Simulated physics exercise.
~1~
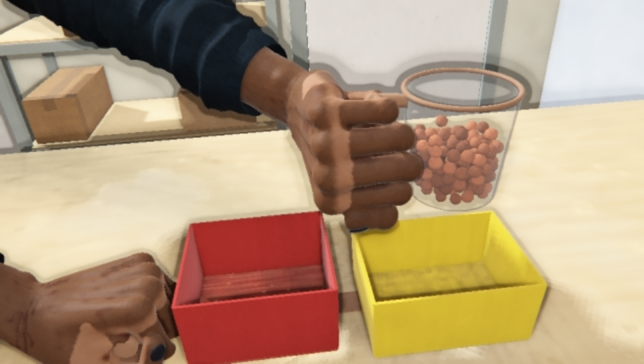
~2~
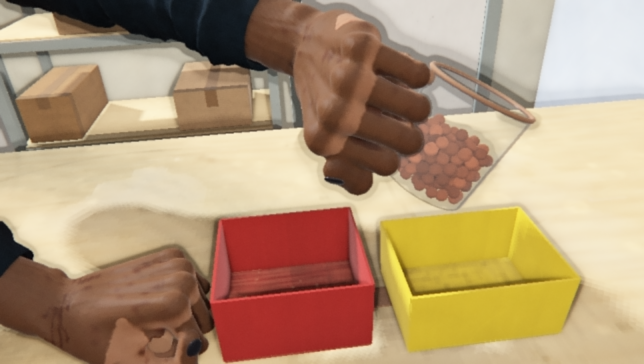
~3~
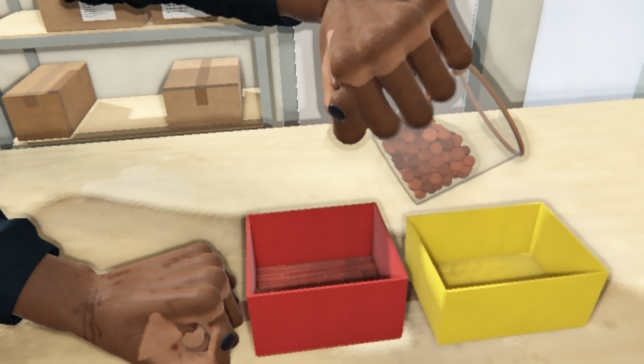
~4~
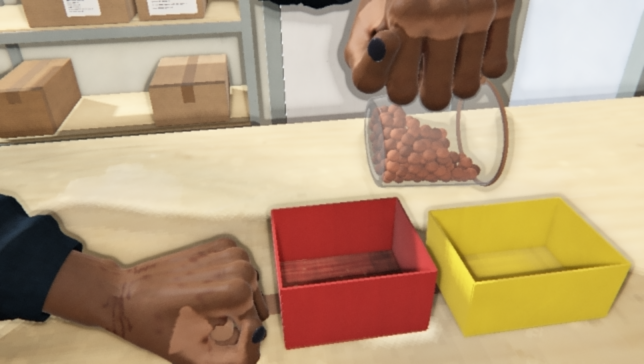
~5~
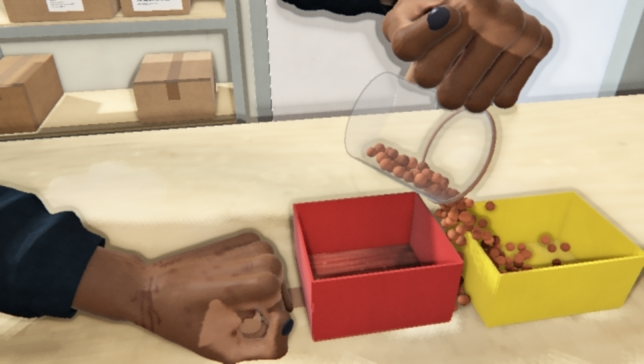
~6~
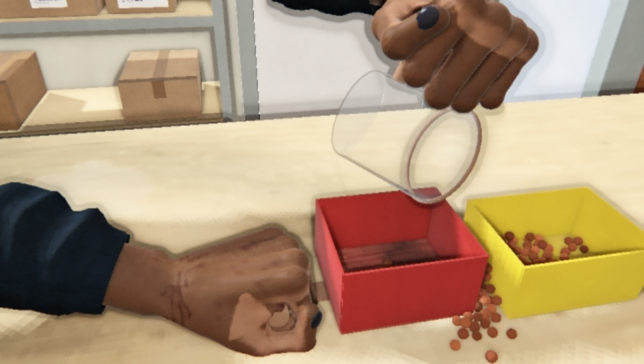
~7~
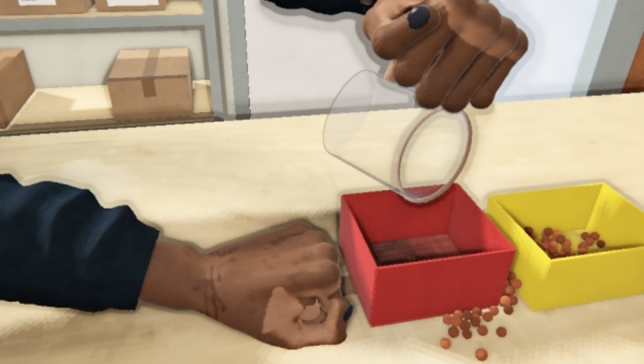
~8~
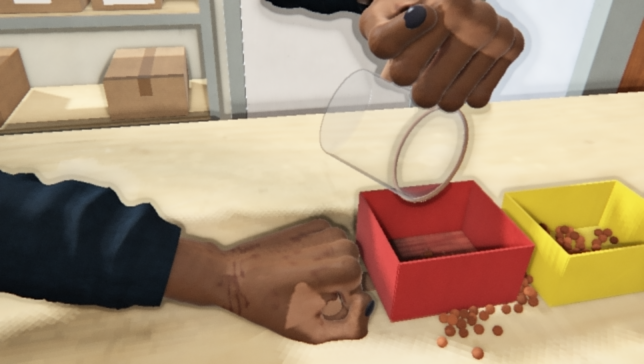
A hand tips clay pellets from a clear cup, some landing in the sliding yellow tin, others outside.
